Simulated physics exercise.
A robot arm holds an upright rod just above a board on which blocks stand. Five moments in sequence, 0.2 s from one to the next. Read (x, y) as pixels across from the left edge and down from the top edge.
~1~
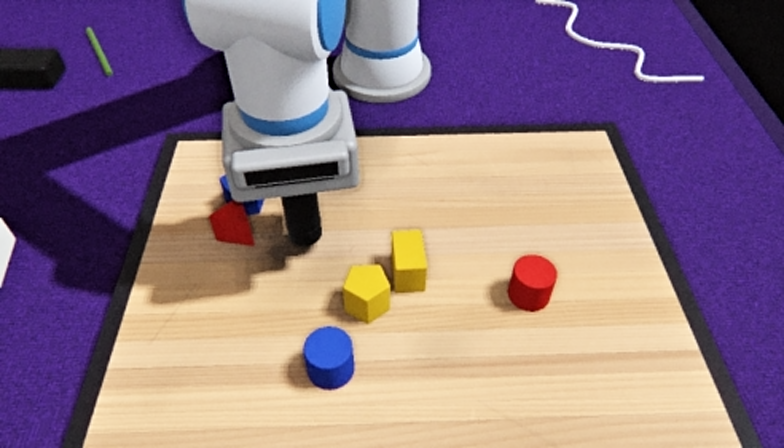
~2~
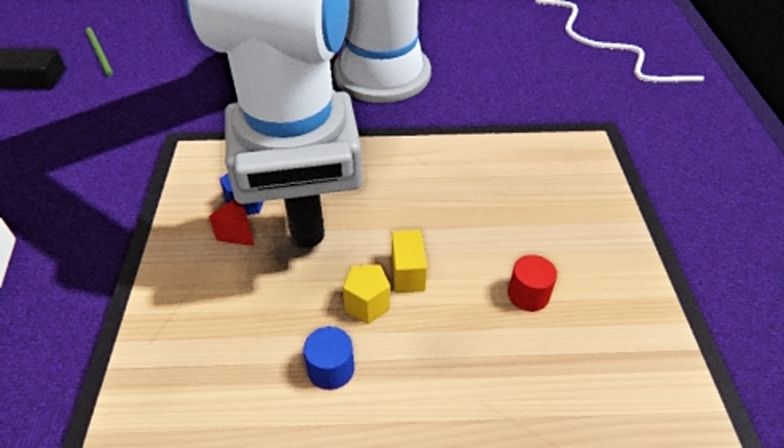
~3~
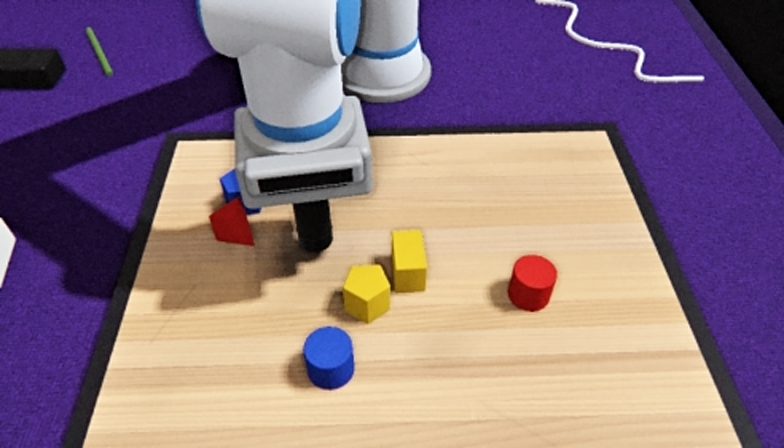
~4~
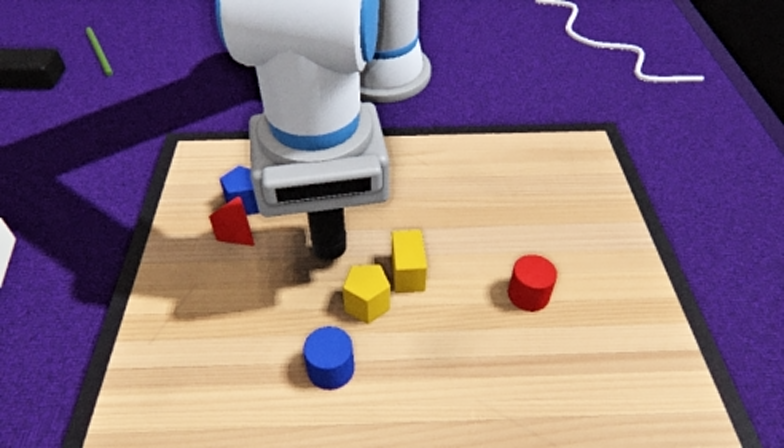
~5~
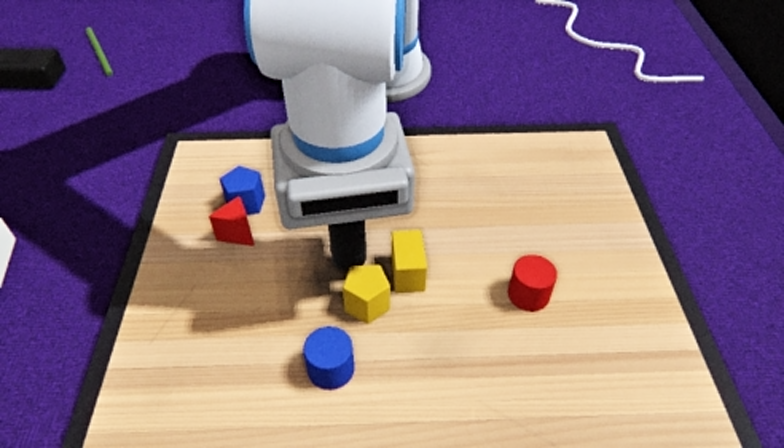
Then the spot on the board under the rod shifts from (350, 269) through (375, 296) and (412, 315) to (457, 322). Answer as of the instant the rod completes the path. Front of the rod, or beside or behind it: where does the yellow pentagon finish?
My prediction: No longer in front.
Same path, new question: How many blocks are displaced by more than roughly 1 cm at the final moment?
Shifted over 1 cm: One.
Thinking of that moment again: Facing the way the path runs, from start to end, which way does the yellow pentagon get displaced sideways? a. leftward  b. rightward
Letter b.
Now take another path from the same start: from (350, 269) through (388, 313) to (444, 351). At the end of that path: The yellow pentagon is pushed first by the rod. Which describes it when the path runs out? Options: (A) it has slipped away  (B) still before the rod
Choice A: It has slipped away.
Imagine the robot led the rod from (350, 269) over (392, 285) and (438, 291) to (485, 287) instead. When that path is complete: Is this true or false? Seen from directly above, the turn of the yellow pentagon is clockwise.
Answer: True.
The first path, step by step. One third of the way, rod at (375, 287); yellow pentagon at (381, 305).
Two thirds of the way, rod at (414, 306); yellow pentagon at (390, 320), turned 25° clockwise.
At the end, rod at (458, 313); yellow pentagon at (390, 320), turned 25° clockwise; yellow oblong in place.
